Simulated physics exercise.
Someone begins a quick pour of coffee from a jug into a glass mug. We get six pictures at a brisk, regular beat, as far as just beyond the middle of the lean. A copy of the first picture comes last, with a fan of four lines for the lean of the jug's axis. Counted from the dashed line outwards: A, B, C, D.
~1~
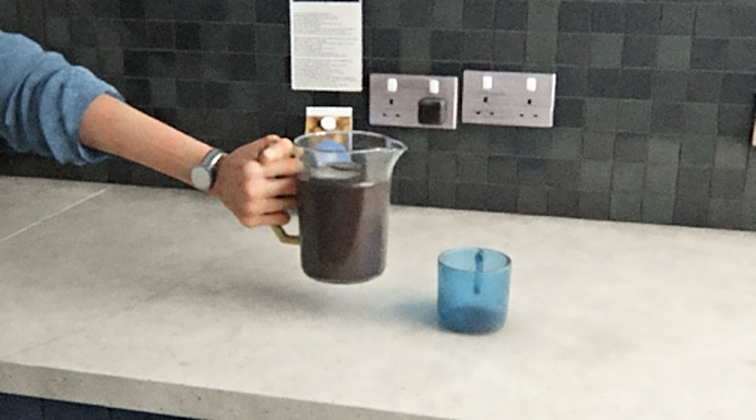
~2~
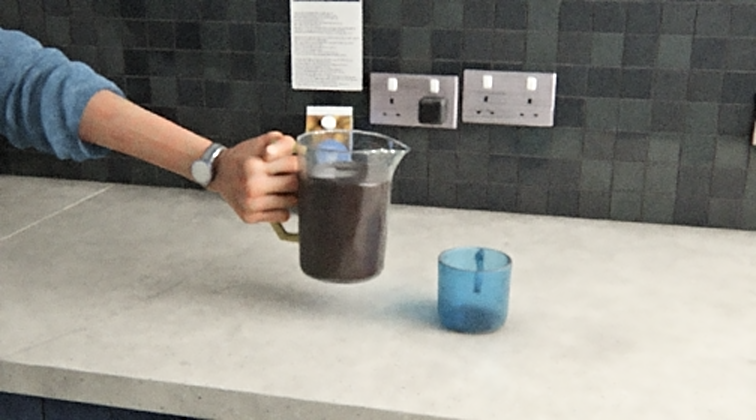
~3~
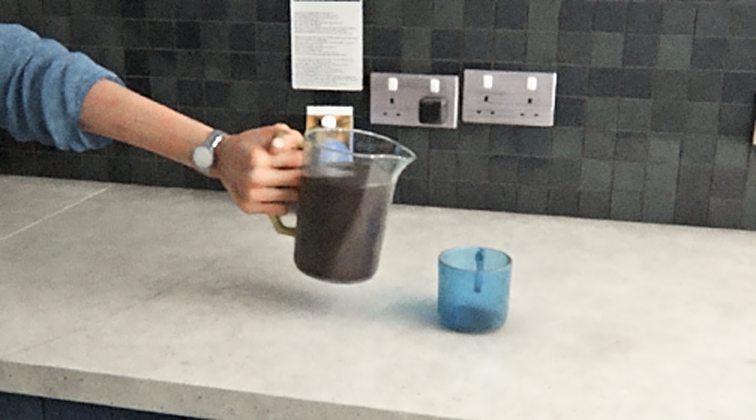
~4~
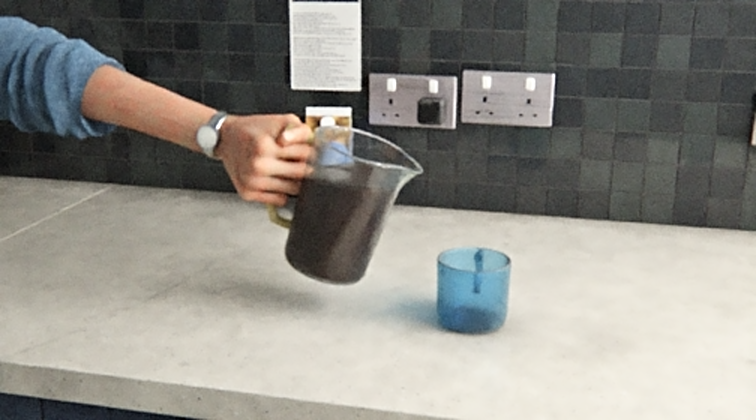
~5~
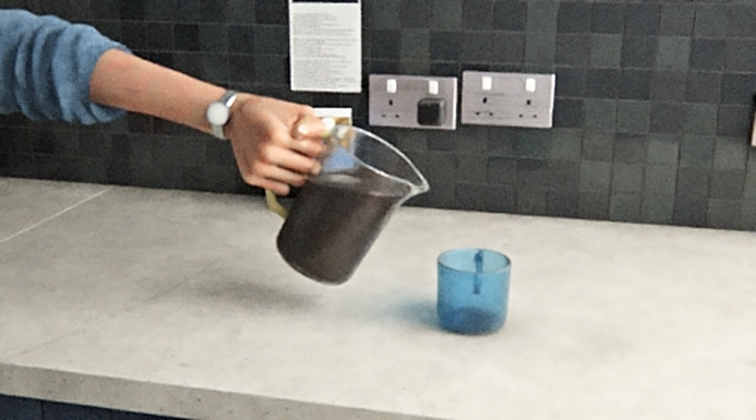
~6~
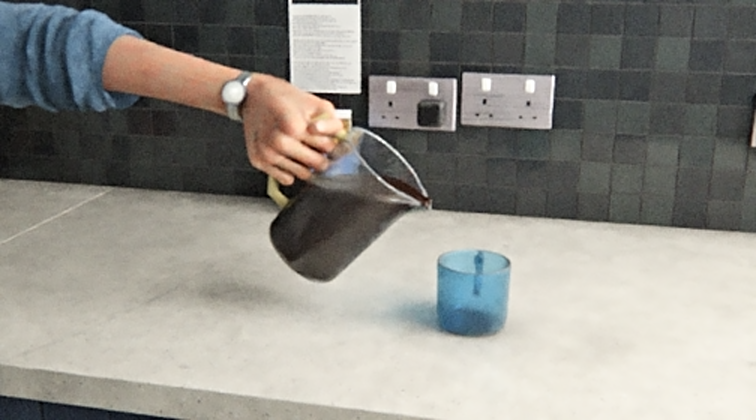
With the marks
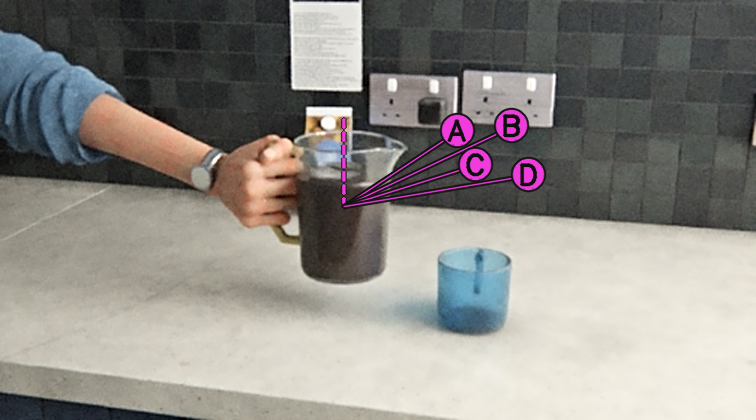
A hand wearing a watch, its arm in a blue sleeve reaching in from the left, holds a clear jug of dark coffee above a pale kitchen worktop, seen from slightly above by a still camera. A blue glass mug stands to the right, before dark tiles with two metal socket plates and a white notice. The hand tilts the jug steadily rightward, bringing the dark liquid to its lip.
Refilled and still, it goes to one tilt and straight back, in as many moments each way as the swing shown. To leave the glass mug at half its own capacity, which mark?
Tilt A does it best.
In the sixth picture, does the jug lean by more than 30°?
Yes.
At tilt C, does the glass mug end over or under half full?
Over.
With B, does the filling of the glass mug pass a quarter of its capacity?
Yes, clearly.
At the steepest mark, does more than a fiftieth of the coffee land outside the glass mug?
Yes, it does.
On the marked copy, A at (444, 140); B at (496, 134); C at (459, 170); D at (511, 178).
If A is chosen, the glass mug ends with about 47 % of what it can hold.
If B is chosen, the glass mug ends with about 74 % of what it can hold.
If C is chosen, the glass mug ends with about 91 % of what it can hold; 6 % of the coffee is spilt.
If D is chosen, the glass mug ends with about 92 % of what it can hold; 19 % of the coffee is spilt.
